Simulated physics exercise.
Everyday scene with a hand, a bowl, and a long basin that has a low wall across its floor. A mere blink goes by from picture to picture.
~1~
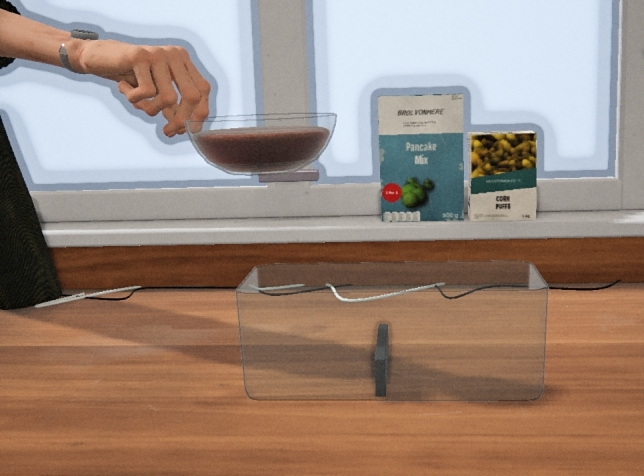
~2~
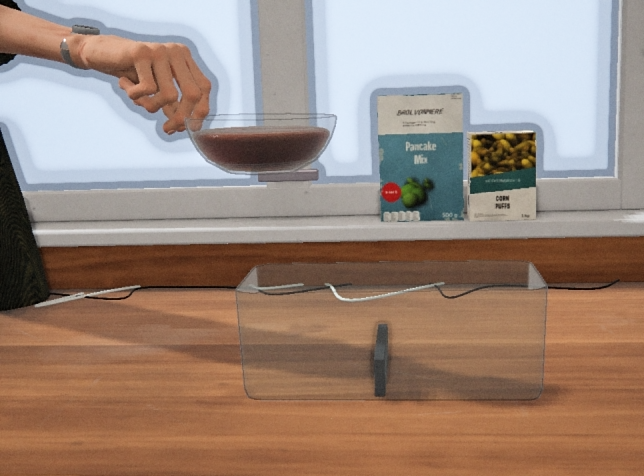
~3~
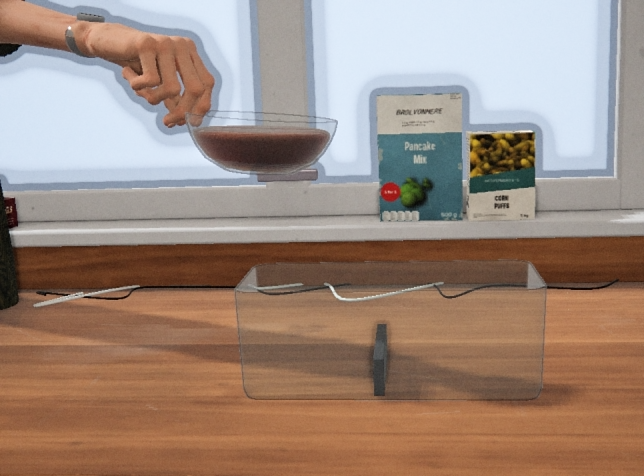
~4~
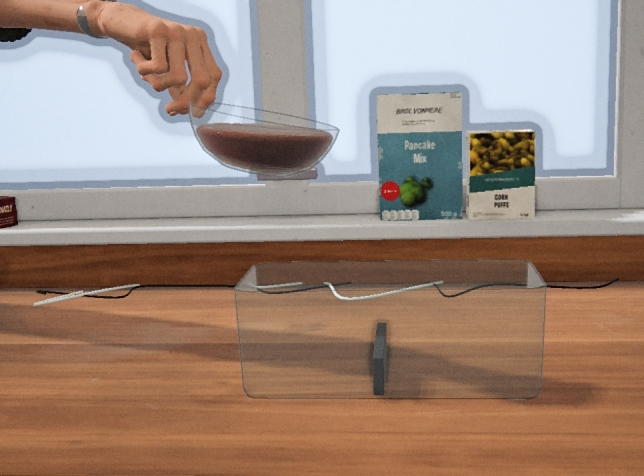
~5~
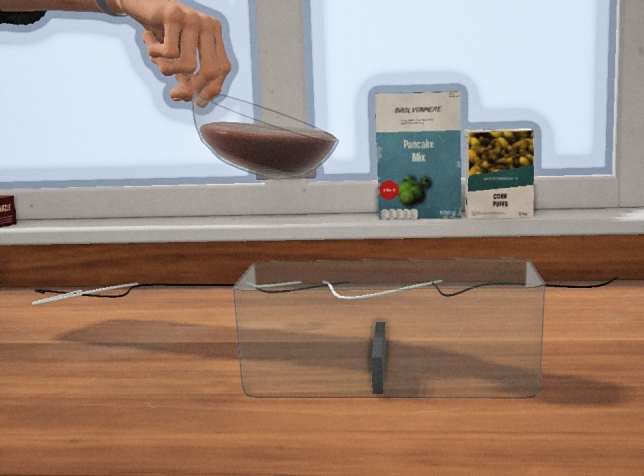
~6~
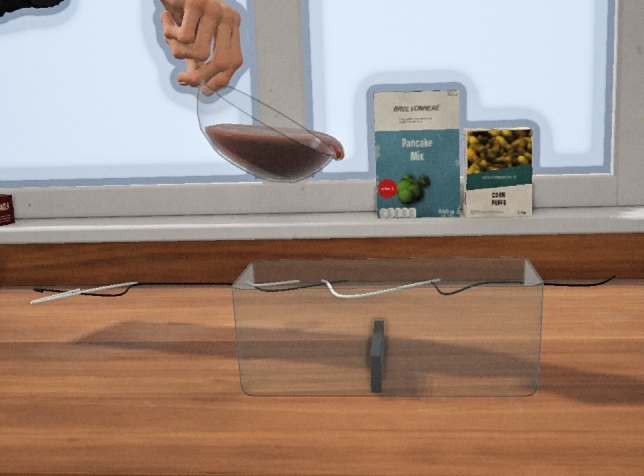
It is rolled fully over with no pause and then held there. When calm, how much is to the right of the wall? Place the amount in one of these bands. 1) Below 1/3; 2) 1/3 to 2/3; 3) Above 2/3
Answer: 2.
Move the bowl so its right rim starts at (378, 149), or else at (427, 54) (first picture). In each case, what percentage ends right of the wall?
It would come to near 80 per cent, and then near 80 per cent.
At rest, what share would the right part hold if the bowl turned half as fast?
Close to 70 per cent.
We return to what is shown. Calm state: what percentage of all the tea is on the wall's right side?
60 %.
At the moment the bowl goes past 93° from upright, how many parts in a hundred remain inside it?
Roughly 5 in a hundred.
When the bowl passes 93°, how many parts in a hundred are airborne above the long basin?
That comes to near 30 percent.
A moment on, the bowl is tipped on its side and 5 per cent is still to pour, 14 is left of the wall and 50 right of it.
Next, the bowl is tipped right over and 0 per cent is still to pour, 38 is left of the wall and 60 right of it.
Then the bowl is tipped right over and 0 per cent is still to pour, 39 is left of the wall and 60 right of it.
Later the bowl is tipped right over and 0 per cent is still to pour, 39 is left of the wall and 60 right of it.
In the end 39 per cent lies left of the wall, 60 right of it and 1 outside.
